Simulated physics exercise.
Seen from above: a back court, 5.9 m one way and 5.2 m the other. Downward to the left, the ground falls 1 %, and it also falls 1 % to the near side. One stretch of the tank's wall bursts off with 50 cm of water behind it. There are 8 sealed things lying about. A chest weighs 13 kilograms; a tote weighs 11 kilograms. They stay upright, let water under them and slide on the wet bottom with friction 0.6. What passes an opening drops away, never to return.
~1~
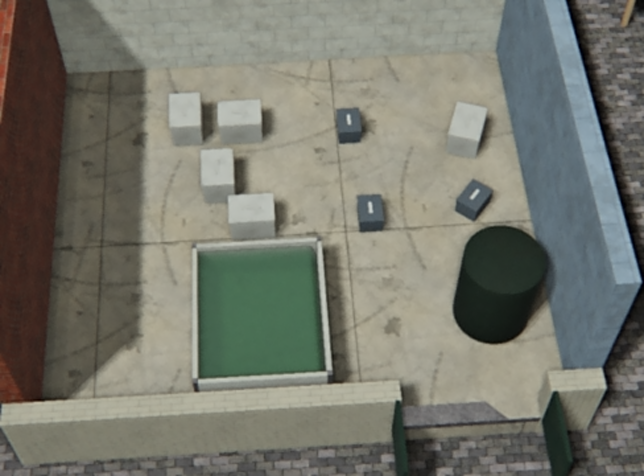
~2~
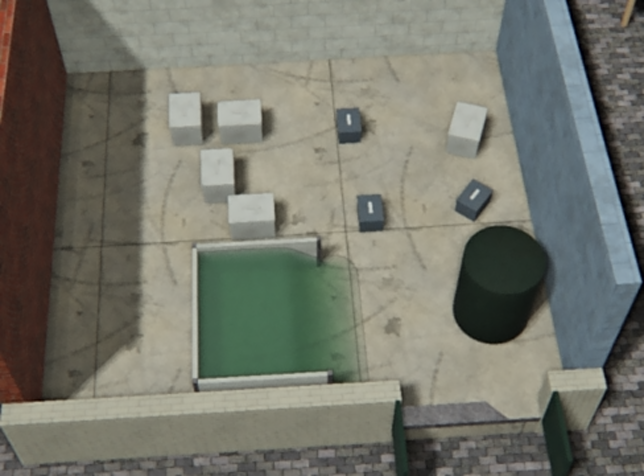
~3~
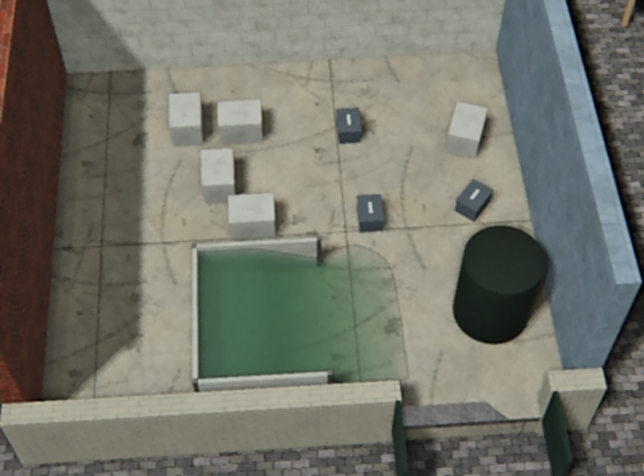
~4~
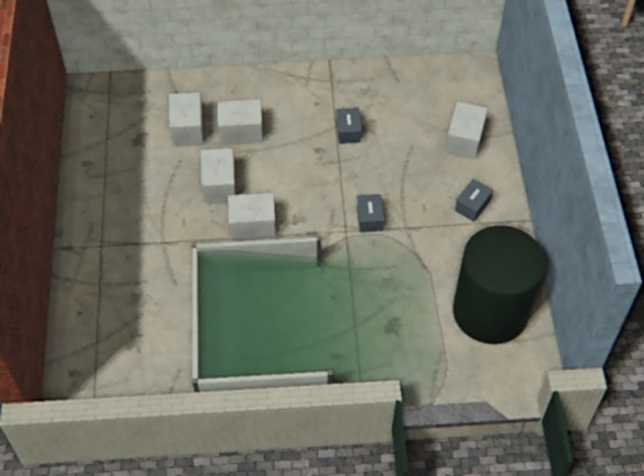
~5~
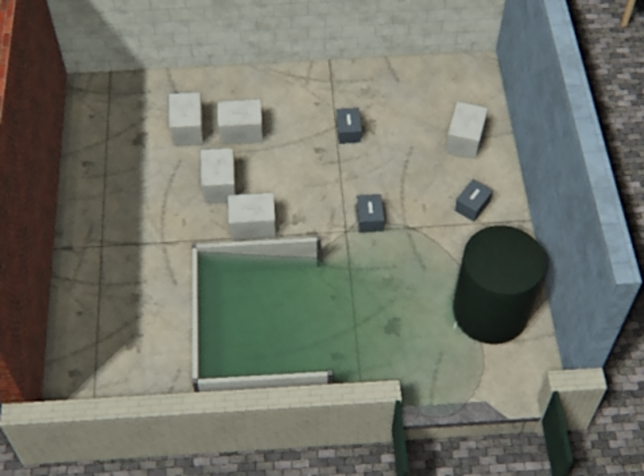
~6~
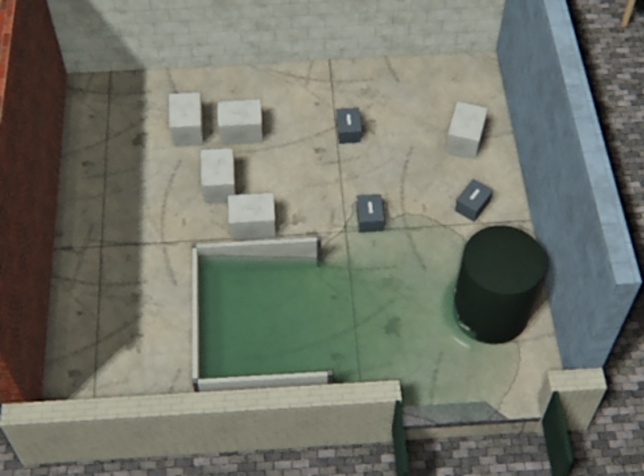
A green tank's right wall vanishes and water spreads right across the floor, reaching a dark cylinder.
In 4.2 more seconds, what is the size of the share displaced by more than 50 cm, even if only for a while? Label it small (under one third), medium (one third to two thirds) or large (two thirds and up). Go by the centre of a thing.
Small.
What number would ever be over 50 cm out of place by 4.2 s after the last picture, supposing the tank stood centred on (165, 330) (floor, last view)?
Then the count would be 2.
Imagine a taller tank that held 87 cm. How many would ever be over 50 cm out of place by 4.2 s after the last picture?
It would come to 5 of them.
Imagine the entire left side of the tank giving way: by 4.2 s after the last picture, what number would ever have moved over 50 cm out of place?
The answer would then be 1.
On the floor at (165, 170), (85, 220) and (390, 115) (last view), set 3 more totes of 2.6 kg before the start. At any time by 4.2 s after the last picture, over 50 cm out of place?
Respectively: Doesn't reach it; doesn't reach it; tops it.
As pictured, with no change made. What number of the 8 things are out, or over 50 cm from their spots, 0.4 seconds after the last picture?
I count 0 of them.
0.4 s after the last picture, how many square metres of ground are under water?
I'd put it close to 8.5 m2.
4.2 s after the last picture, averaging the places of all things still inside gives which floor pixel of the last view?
The average lands around (308, 146).
Then, 0.4 s after the last picture 0 of 8 are over 50 cm from their spots; 0 afloat.
Then, 1.5 s after the last picture 1 of 8 are over 50 cm from their spots; 0 afloat.
Then, 2.8 s after the last picture 2 of 8 are over 50 cm from their spots; 0 afloat.
Then, 4.2 s after the last picture 2 of 8 are over 50 cm from their spots, and 2 have been at some point; 1 afloat.
